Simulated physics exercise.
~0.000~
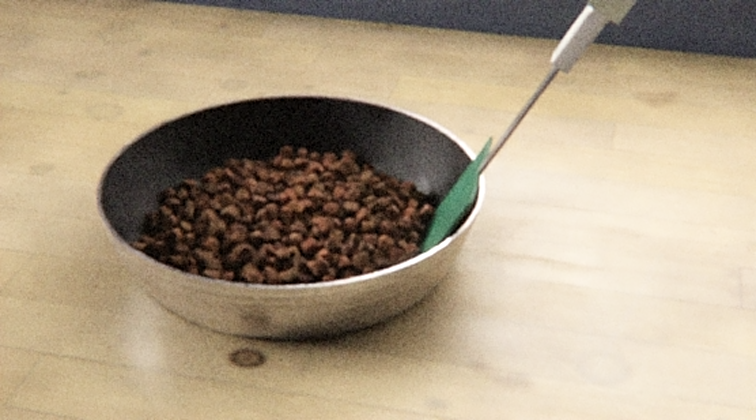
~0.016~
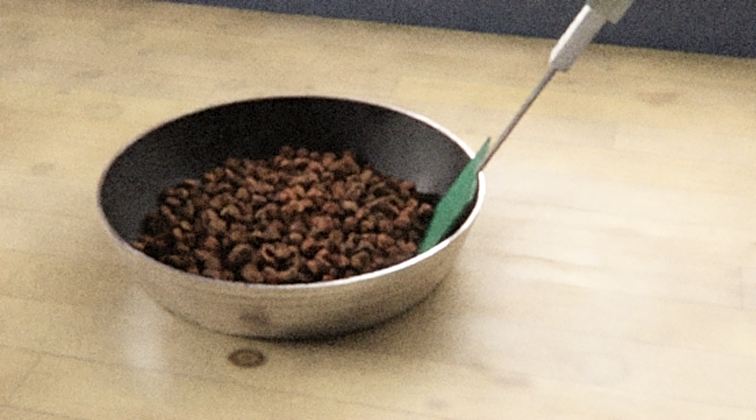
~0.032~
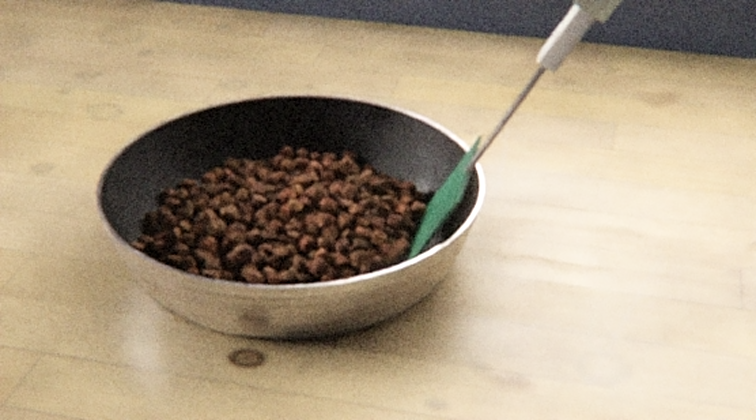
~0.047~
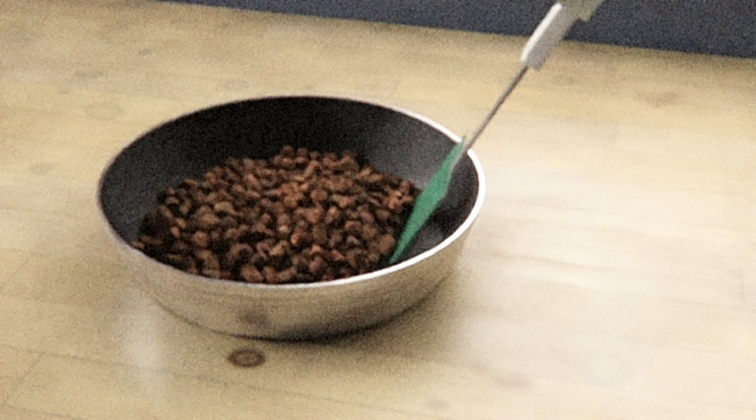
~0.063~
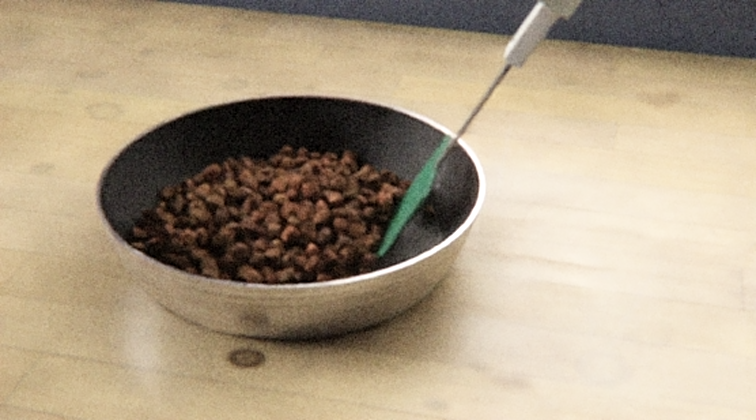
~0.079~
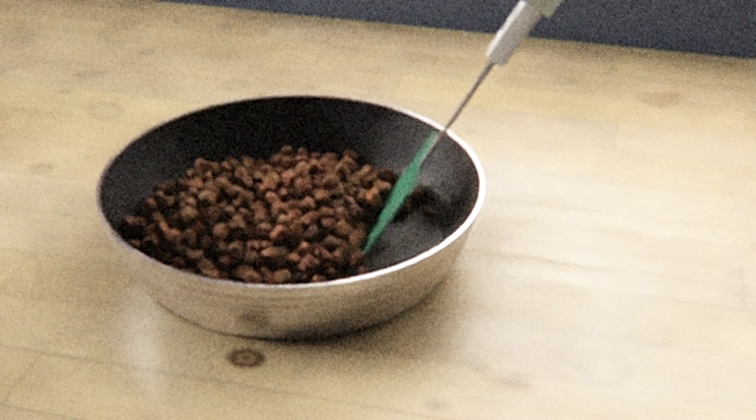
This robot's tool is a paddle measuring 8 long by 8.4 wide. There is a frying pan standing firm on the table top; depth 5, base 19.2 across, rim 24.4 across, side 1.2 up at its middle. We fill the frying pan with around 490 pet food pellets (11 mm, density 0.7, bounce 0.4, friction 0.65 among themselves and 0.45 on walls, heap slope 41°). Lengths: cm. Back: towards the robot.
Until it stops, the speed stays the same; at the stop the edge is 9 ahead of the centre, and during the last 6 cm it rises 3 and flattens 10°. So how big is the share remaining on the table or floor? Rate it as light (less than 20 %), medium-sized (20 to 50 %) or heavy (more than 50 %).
Rated light.
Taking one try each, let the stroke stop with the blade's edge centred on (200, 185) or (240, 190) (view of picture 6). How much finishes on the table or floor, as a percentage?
I'd say roughly 5 per cent, then roughly 0 per cent.
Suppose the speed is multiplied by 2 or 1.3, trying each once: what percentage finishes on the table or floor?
Close to 30 and 25 percent respectively.
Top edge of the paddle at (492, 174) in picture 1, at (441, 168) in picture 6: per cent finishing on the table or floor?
About 10 per cent.
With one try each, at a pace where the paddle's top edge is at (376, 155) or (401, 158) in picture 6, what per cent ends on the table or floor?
Roughly 25 and 25 percent.
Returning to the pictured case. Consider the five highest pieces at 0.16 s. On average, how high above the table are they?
They are around 4 cm up.
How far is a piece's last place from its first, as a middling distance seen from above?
Somewhere around 4 centimetres, I'd say.
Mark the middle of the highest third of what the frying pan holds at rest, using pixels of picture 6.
Around (164, 190).
After 0.16 s, sloping 61°, highest piece 4 above the table; 490 in the frying pan.
After 0.23 s, sloping 57°, highest piece 6 above the table; 490 in the frying pan.
After 0.47 s, sloping 51°, highest piece 11 above the table; 420 in the frying pan, 58 on the table or floor, 12 on the blade or in flight.
After 1.52 s, sloping 51°, highest piece 5 above the table; 420 in the frying pan, 70 on the table or floor.
At rest, 420 in the frying pan, 70 on the table or floor. That is 14 % on the table or floor.
